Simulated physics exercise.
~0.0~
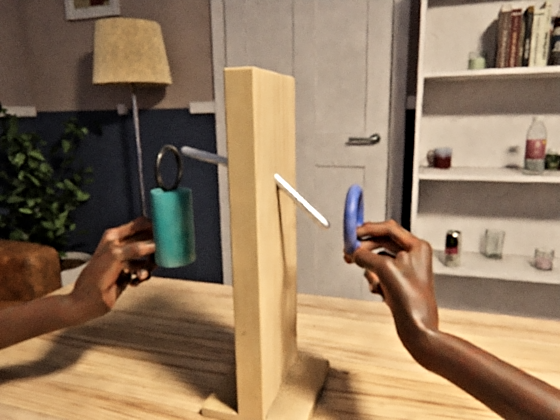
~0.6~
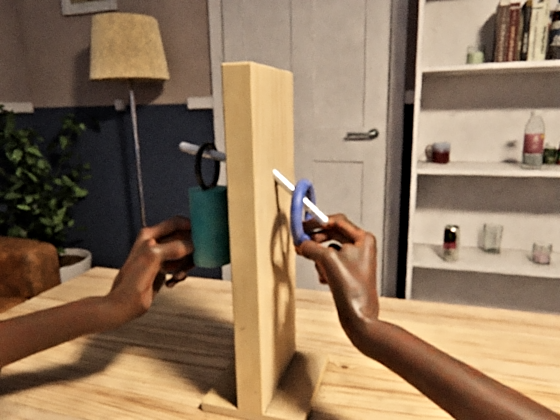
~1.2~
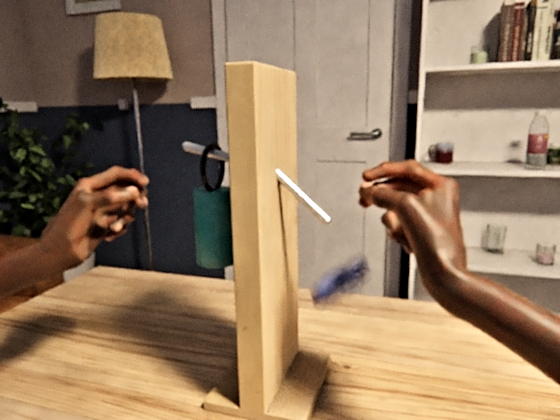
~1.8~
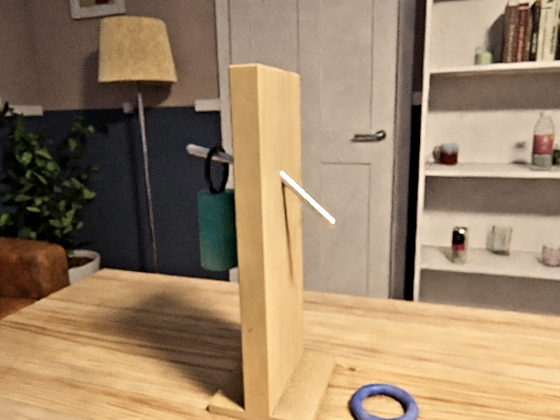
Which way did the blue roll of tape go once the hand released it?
The blue roll of tape moved down, ending up on the table.
Two hands brought a turquoise lantern and a blue roll of tape to the pegs on either side of a wooden stand, then let go and drew back; the tape dropped to the table while the lantern stayed hooked.
